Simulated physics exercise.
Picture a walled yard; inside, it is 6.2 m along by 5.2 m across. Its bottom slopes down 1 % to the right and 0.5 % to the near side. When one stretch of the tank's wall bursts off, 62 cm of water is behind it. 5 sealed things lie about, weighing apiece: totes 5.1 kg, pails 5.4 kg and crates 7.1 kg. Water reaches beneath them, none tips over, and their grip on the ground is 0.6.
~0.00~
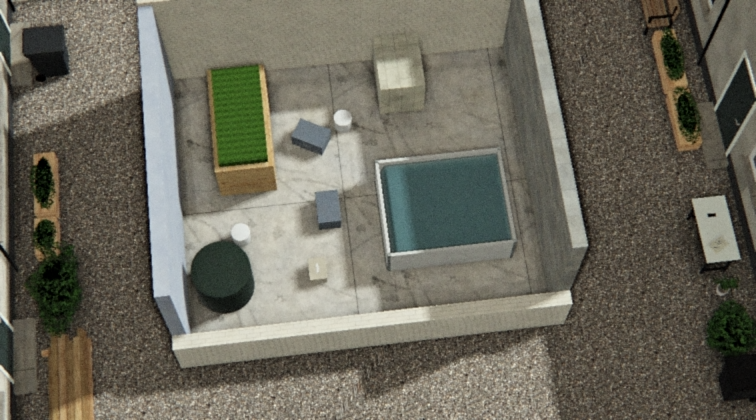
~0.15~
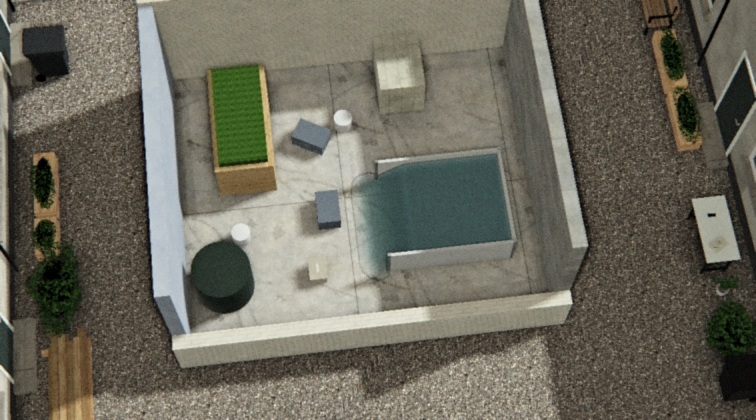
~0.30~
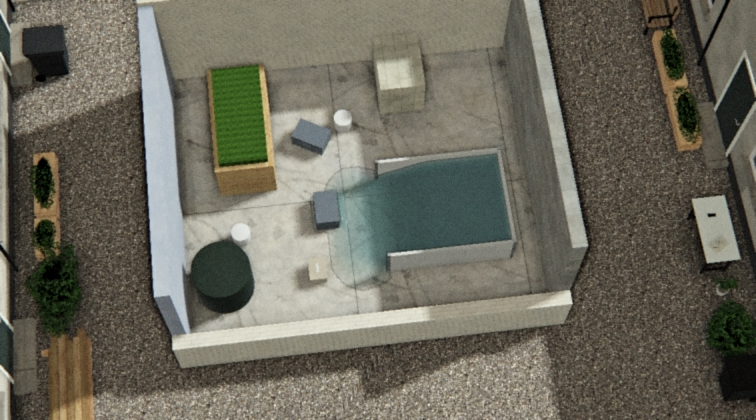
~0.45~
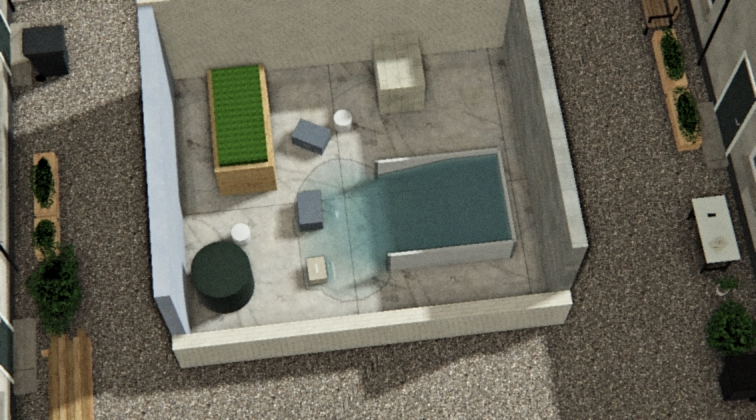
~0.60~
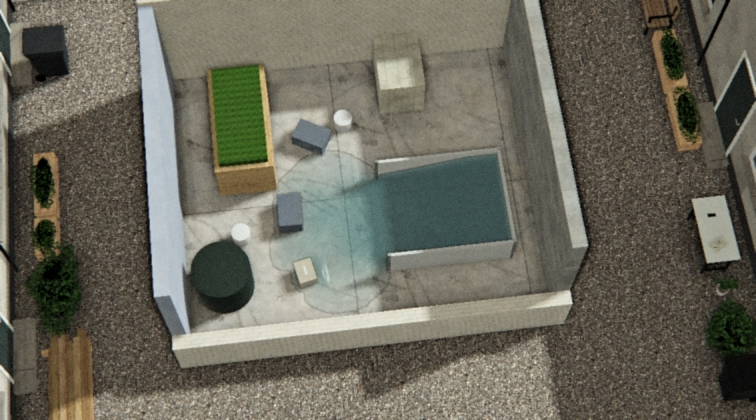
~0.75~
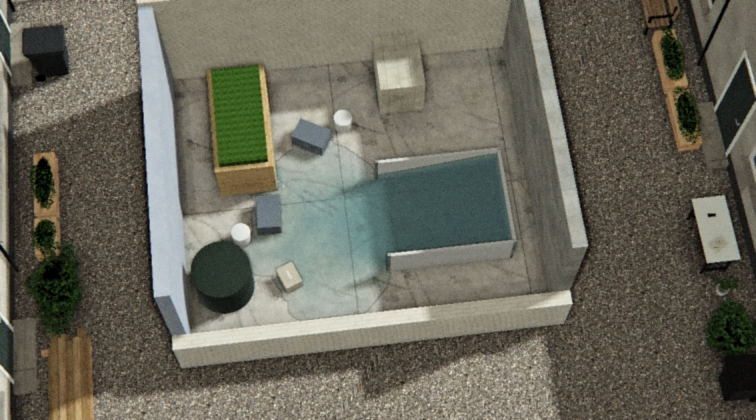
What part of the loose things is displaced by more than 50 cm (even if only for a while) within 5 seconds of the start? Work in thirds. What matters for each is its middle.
It reaches two thirds.
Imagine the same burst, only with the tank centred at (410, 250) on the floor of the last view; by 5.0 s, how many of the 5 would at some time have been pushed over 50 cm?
4.
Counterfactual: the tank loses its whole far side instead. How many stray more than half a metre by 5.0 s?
Then 2 of them would.
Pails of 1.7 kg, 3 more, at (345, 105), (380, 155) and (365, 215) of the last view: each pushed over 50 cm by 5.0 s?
Result, in sequence: Above the mark / below the mark / above the mark.
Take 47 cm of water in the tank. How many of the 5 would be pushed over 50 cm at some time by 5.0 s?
With that change, 4 of them.
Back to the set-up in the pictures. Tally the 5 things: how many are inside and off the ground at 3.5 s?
At that instant the tally stands at 4.
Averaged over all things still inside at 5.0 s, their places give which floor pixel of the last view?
It sits at about (298, 170).
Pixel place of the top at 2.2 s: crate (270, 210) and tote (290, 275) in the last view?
Roughly (197, 161), then roughly (196, 312).
After 1.1 s 2 of 5 are over 50 cm from their spots; 0 afloat.
After 2.2 s 4 of 5 are over 50 cm from their spots; 2 afloat.
After 3.5 s 3 of 5 are over 50 cm from their spots; 4 afloat.
After 5.0 s 4 of 5 are over 50 cm from their spots, and 4 have been at some point; 4 afloat.
